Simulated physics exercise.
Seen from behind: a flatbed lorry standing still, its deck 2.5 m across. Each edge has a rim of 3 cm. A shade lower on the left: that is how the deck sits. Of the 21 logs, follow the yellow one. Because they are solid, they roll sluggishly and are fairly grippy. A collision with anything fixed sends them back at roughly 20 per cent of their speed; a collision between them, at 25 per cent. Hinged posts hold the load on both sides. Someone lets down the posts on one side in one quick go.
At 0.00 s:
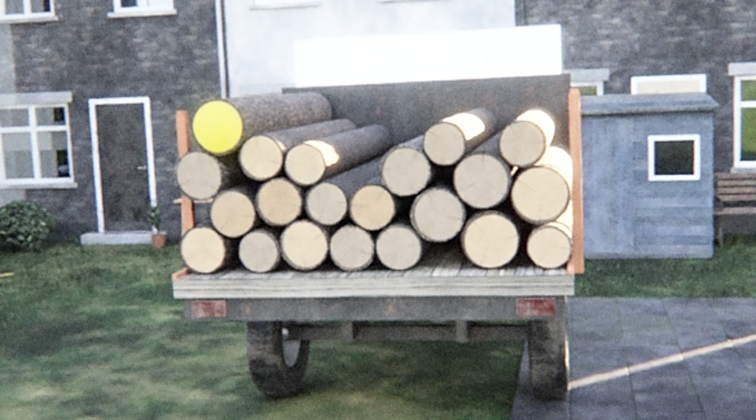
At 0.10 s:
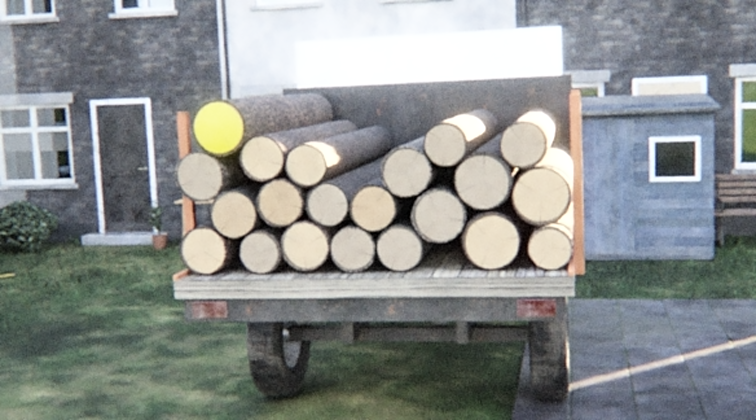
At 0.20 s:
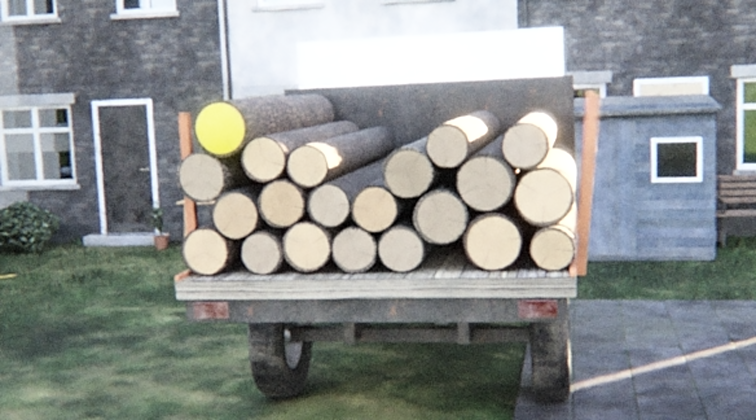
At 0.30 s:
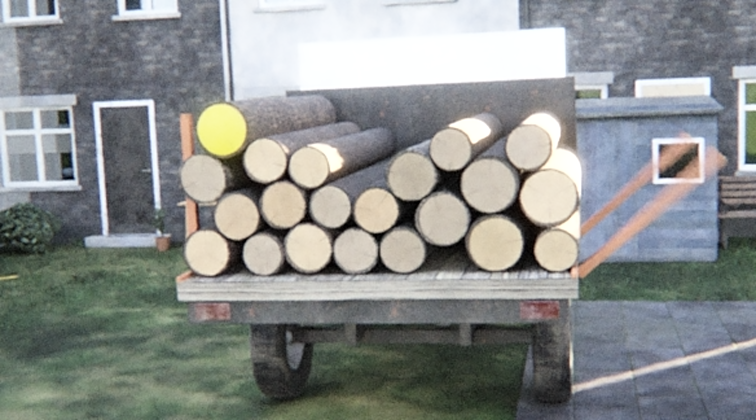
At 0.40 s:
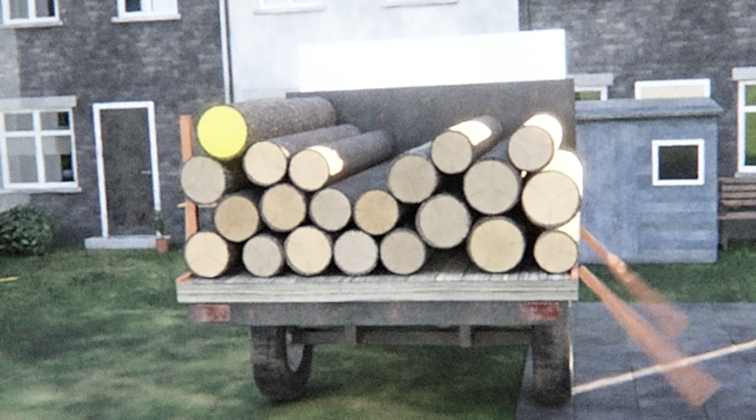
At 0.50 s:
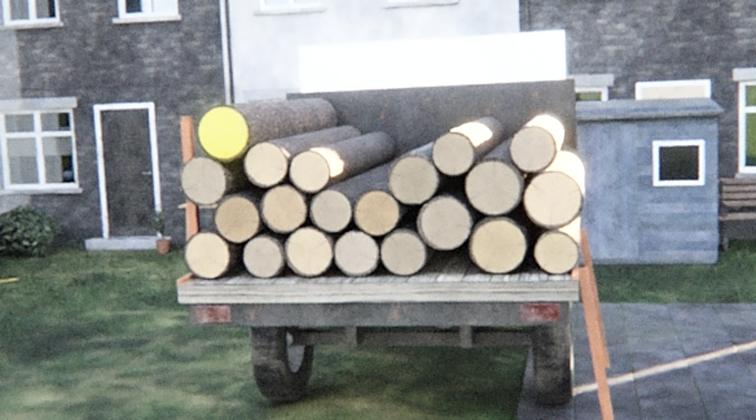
A parked flatbed lorry stacked with logs, one with a yellow end, stood in front of houses as its right-side posts swung outward and down, while the logs shifted only very slightly.
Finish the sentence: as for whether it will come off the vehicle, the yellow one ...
... does not.
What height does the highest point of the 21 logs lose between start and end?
The top drops by around 0 cm.
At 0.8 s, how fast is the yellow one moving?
0.0 m/s, roughly.
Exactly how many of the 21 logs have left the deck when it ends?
Counted up, it is 4.
Then, 0.8 s in, yellow is up on others, 35 cm from the left edge; 0 off so far.
In the end (3.8 s), yellow is up on others, 35 cm from the left edge; 4 off so far.
